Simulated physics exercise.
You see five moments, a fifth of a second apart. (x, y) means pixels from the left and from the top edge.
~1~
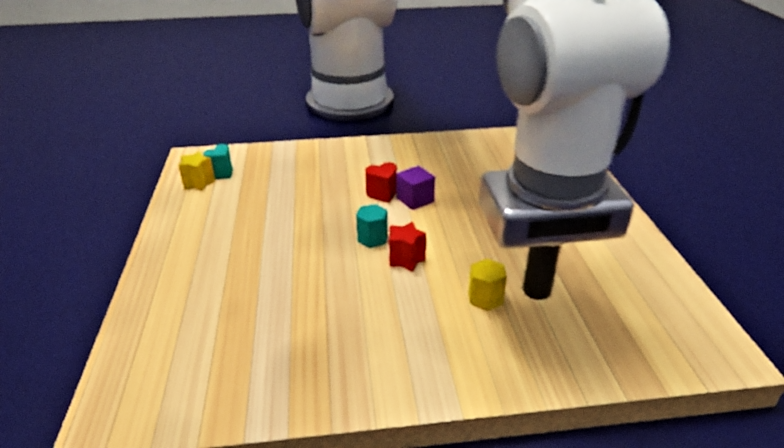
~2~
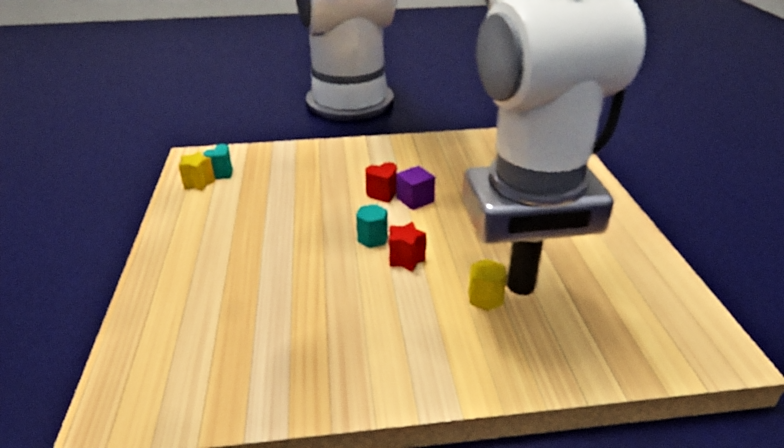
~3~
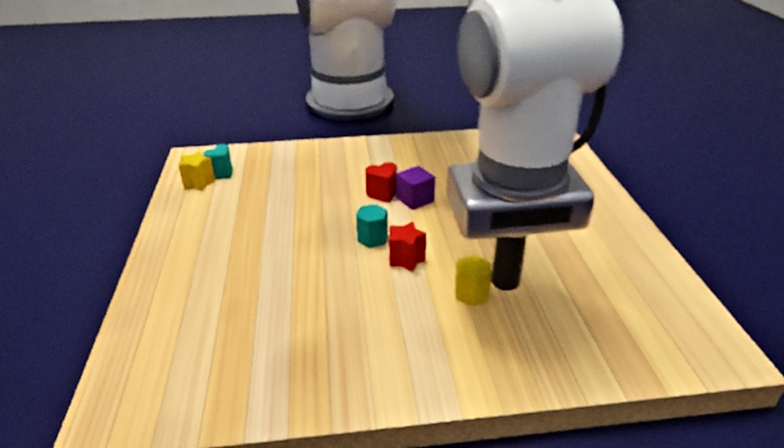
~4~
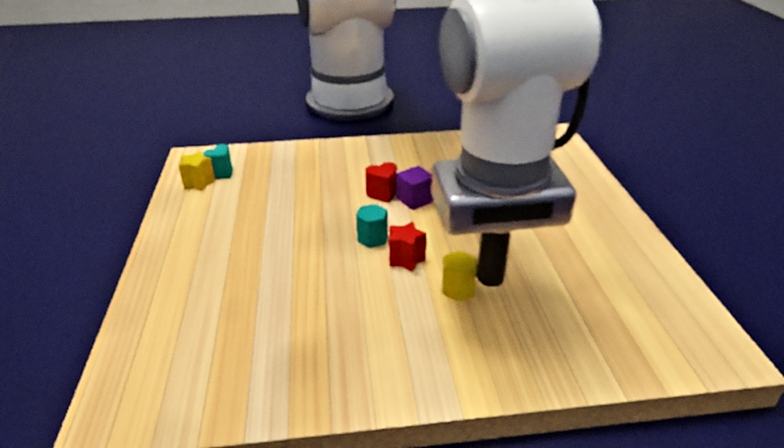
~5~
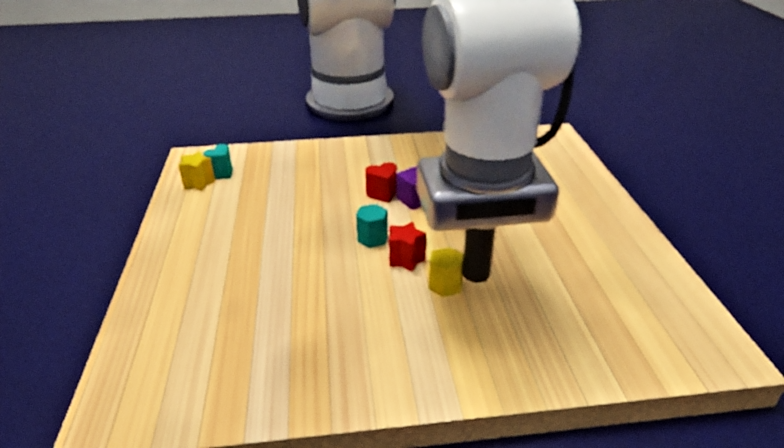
A robot arm with a black rod pushing a yellow hexagonal block left across a wooden board toward a red star-shaped block.
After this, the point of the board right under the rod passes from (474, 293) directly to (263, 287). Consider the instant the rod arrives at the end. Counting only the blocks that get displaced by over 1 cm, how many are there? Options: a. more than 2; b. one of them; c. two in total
I'll go with c - two in total.
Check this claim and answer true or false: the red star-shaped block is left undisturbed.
False.
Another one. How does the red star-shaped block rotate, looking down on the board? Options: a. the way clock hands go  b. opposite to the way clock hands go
Correct choice: A.
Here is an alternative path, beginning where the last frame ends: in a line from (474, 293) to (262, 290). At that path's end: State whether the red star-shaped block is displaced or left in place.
That block slides.
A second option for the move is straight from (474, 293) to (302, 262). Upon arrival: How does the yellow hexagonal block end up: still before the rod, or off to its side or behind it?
The rod should slip past it.
On the path given first. One third of the way, rod at (401, 272); red star-shaped block at (394, 227), turned 60° clockwise; yellow hexagonal block at (384, 246), turned 60° clockwise.
Two thirds of the way, rod at (331, 270); red star-shaped block at (391, 226), turned 75° clockwise; yellow hexagonal block at (363, 241), turned 115° clockwise.
At the end, rod at (260, 268); turquoise hexagonal block in place; red star-shaped block at (391, 226), turned 75° clockwise; yellow hexagonal block at (363, 241), turned 115° clockwise.
